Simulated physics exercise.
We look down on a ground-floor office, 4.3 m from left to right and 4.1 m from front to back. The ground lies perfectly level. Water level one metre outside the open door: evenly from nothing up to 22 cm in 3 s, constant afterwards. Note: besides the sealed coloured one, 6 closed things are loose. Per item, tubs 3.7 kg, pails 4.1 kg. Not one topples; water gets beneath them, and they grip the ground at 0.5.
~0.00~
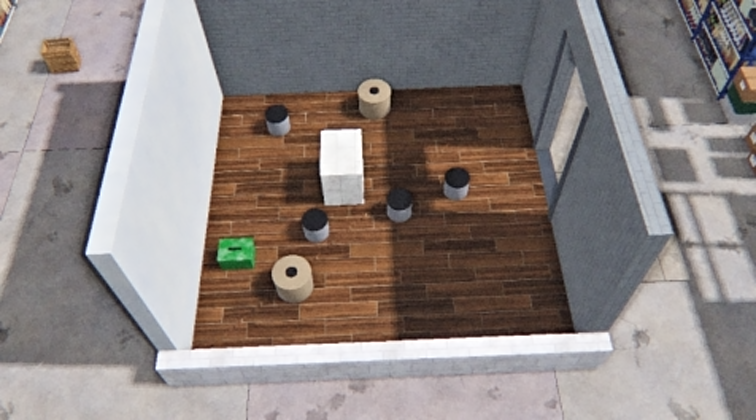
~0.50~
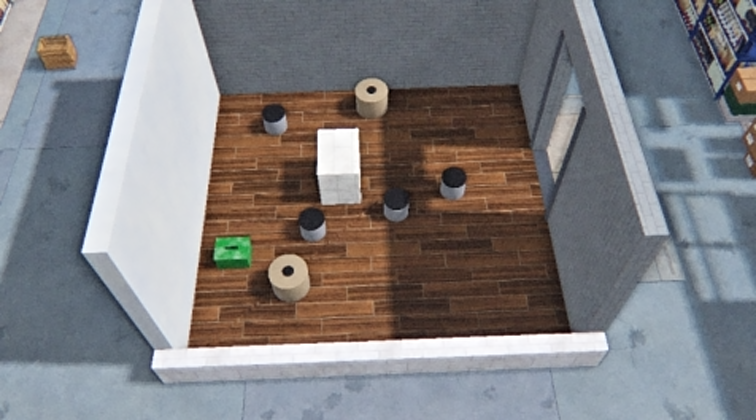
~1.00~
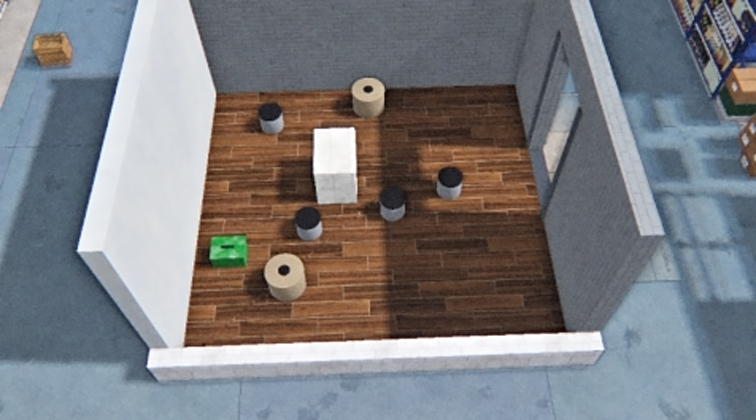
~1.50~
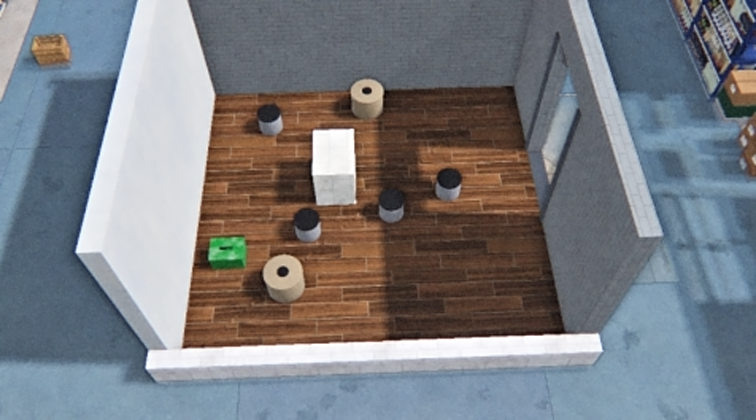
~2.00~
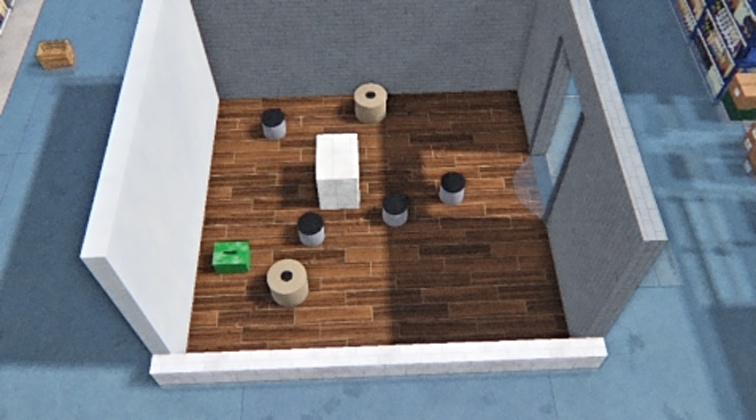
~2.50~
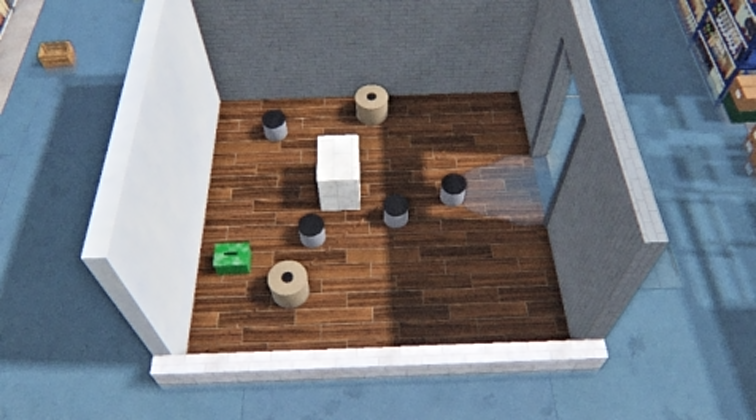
In this clip, a walled room with a wooden floor, a white block, a green box and several round objects is seen from above; a thin sheet of water enters through the right-hand doorway while the objects stay put.
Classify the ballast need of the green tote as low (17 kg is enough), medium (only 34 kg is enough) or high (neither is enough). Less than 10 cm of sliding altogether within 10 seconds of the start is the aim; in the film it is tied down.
Low.
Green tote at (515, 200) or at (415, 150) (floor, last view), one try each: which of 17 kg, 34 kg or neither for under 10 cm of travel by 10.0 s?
Well, at the first spot you need the heavier weight, and at the second either weight will do.
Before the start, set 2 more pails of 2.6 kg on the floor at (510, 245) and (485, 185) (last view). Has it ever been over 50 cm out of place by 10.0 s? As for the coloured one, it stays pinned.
Order as asked: Stays within / goes beyond.
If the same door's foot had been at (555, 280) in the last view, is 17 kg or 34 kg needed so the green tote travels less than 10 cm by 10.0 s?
In that setup just the second mass works.
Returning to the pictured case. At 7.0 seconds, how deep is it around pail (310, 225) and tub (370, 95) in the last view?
First roughly 4 cm, second roughly 8 cm.
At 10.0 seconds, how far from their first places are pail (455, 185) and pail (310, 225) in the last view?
300 cm and 150 cm respectively.
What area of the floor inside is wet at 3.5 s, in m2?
I'd put it close to 4.5 m2.
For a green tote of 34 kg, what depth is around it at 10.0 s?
Around 10 cm.
After 3.5 s the green tote would be 0 cm from its start with 17 kg and 0 cm from its start with 34 kg; 0 cm of water round it then.
After 4.5 s the green tote would be 0 cm from its start with 17 kg and 0 cm from its start with 34 kg; 0 cm of water round it then.
After 7.0 s the green tote would be 0 cm from its start with 17 kg and 0 cm from its start with 34 kg; 3 cm of water round it then.
After 10.0 s the green tote would be 0 cm from its start with 17 kg and 0 cm from its start with 34 kg; 10 cm of water round it then.
